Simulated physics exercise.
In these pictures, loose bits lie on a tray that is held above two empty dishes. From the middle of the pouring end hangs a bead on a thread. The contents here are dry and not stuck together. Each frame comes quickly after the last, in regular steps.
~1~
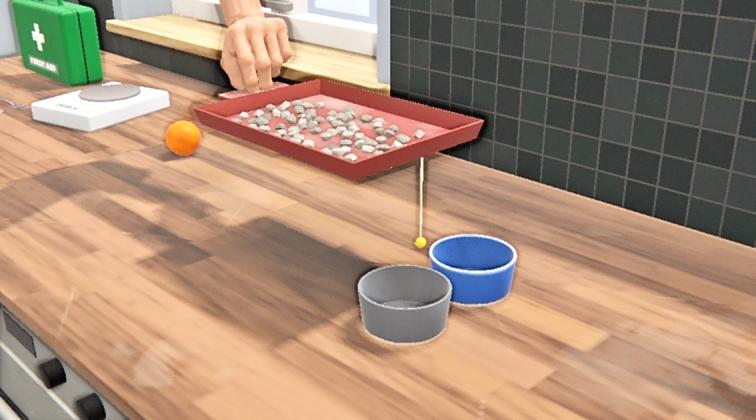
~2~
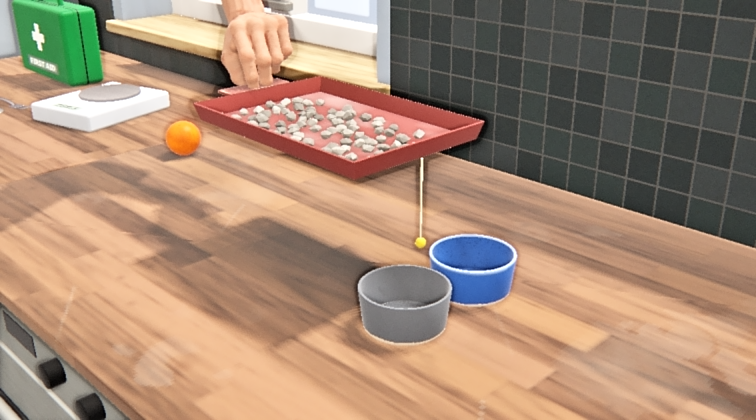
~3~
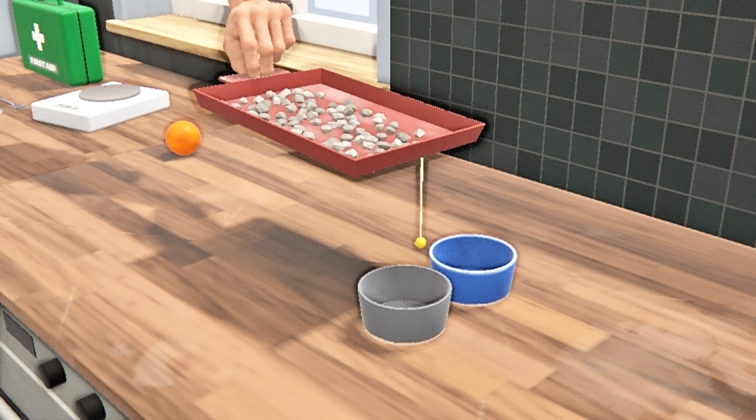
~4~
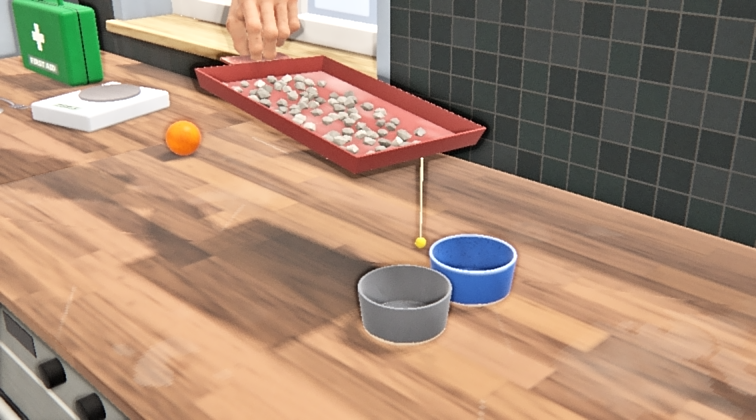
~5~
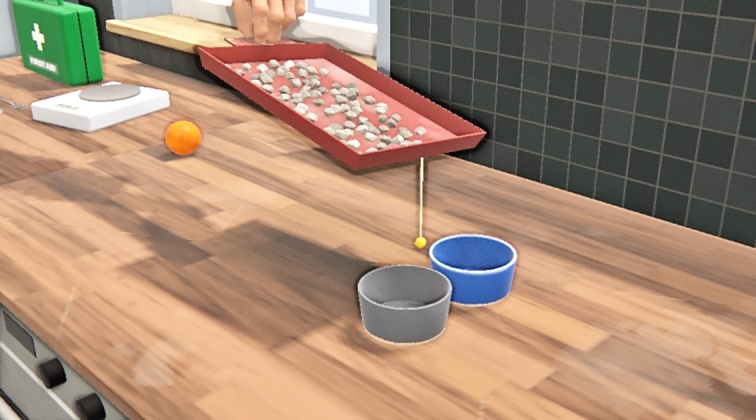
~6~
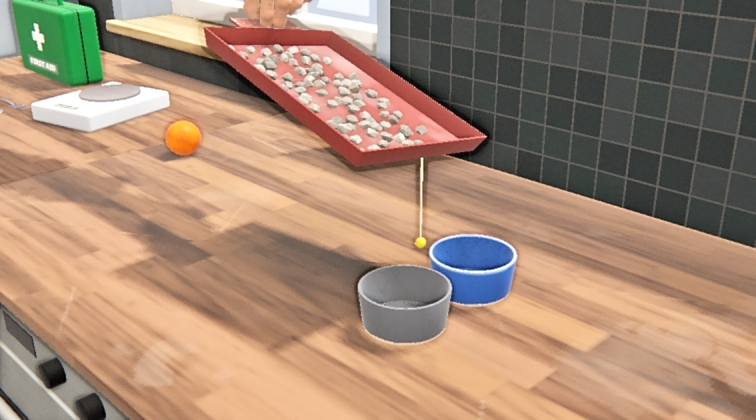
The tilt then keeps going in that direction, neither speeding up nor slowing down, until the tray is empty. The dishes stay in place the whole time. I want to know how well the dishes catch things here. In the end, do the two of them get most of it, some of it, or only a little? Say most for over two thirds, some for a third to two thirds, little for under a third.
They get some of it.
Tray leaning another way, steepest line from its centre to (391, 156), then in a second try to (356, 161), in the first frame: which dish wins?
One after the other: The leftmost dish, the leftmost dish.
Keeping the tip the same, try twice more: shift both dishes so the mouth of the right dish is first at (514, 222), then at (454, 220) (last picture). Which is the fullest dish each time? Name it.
Result 1: The left-hand one; result 2: The right-hand one.
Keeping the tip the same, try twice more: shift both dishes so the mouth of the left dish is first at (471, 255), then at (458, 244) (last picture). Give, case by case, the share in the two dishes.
Respectively 60 percent and 70 percent.
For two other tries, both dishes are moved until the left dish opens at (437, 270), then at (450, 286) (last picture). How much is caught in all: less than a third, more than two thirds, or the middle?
Case one, over two thirds; case two, under a third.
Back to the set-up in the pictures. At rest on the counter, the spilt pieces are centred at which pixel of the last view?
Estimated middle: Around (496, 258).
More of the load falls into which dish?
Fuller at the end: The rightward dish.
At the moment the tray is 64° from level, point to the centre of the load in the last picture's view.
Load centre: Approx. (452, 138).
Shortly afterwards, tray tipped steeply; all but a few on the tray; a little in the air.
Next, tray tipped past a quarter turn; near a quarter on the tray; near a third in the right dish; near a quarter outside both; near a quarter in the air.
Some moments later, tray tipped past a quarter turn; near half in the right dish; near half outside both.
In the end, tray tipped past a quarter turn; none at all in the left dish; near half in the right dish; near half outside both.
